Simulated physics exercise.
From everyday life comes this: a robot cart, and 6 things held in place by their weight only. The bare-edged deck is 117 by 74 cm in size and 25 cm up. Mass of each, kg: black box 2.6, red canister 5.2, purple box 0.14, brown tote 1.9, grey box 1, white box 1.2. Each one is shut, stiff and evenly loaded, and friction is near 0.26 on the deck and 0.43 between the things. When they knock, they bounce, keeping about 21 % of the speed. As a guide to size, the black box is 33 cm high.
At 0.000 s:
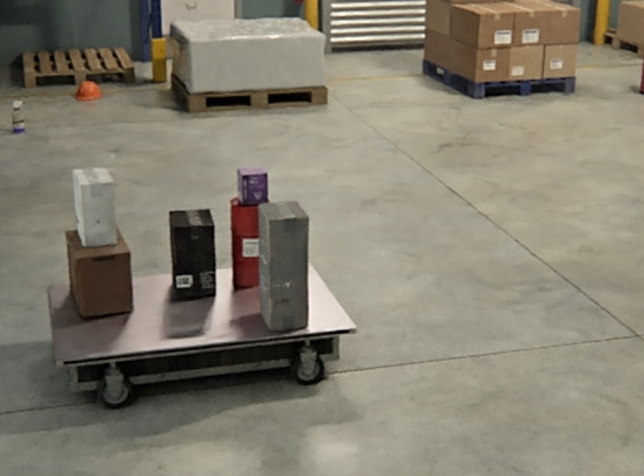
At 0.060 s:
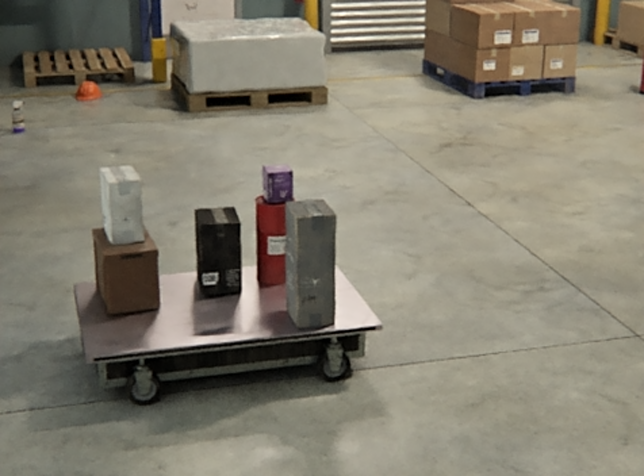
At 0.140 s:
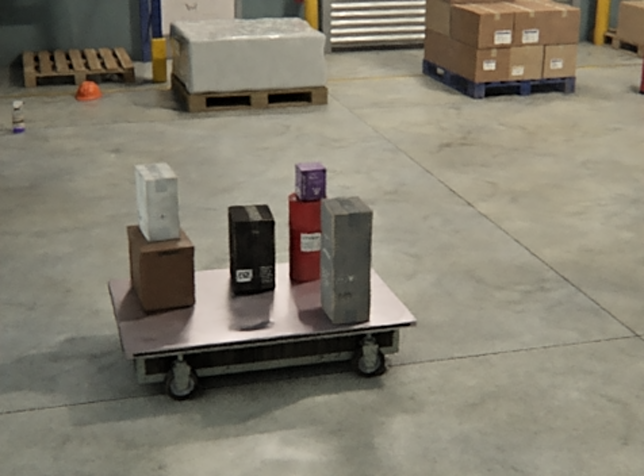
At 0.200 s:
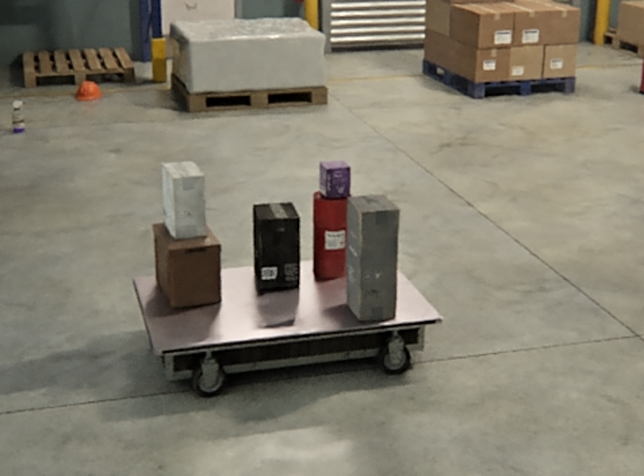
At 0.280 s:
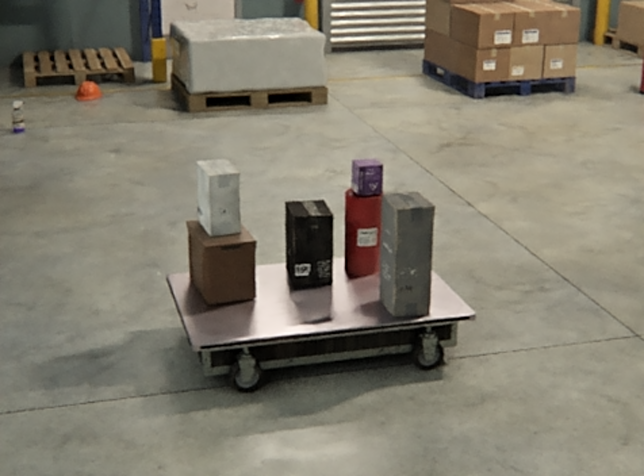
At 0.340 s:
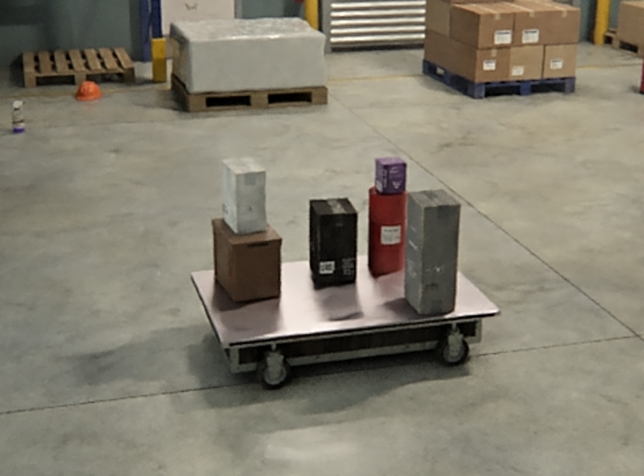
A flat cart carrying a brown box with a white one on top, a black box, a grey box and a red canister topped by a purple box rolled steadily rightward across the warehouse floor.
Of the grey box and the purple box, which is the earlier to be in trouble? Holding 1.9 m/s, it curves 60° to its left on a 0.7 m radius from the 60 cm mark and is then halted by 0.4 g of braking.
It is the first of the two.
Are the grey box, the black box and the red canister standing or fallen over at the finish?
Outcome noted - the grey box ends up fallen, the black box ends up fallen, the red canister ends up fallen.
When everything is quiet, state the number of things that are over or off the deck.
The number here is 4.
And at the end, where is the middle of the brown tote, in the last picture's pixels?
End point: Approx. (430, 185).
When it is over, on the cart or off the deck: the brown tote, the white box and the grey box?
Final state - the brown tote stays within bounds; the white box stays within bounds; the grey box ends out of bounds.
After 0.64 s, cart has run 122 cm, turned 38°; grey box now off the deck; purple box slid 53 cm near (491, 161); red canister slid 49 cm.
After 0.94 s, cart has run 177 cm, turned 60°; black box, red canister and purple box now off the deck; white box slid 24 cm; brown tote slid 22 cm.
After 1.34 s, cart has run 209 cm, turned 60°; white box slid 27 cm; brown tote slid 25 cm.
By the end (1.9 s), off the deck, black box, red canister, purple box and grey box; not toppled but over 10 cm from the start, brown tote and white box. Grey box went at 0.48 s; purple box went at 0.70 s.
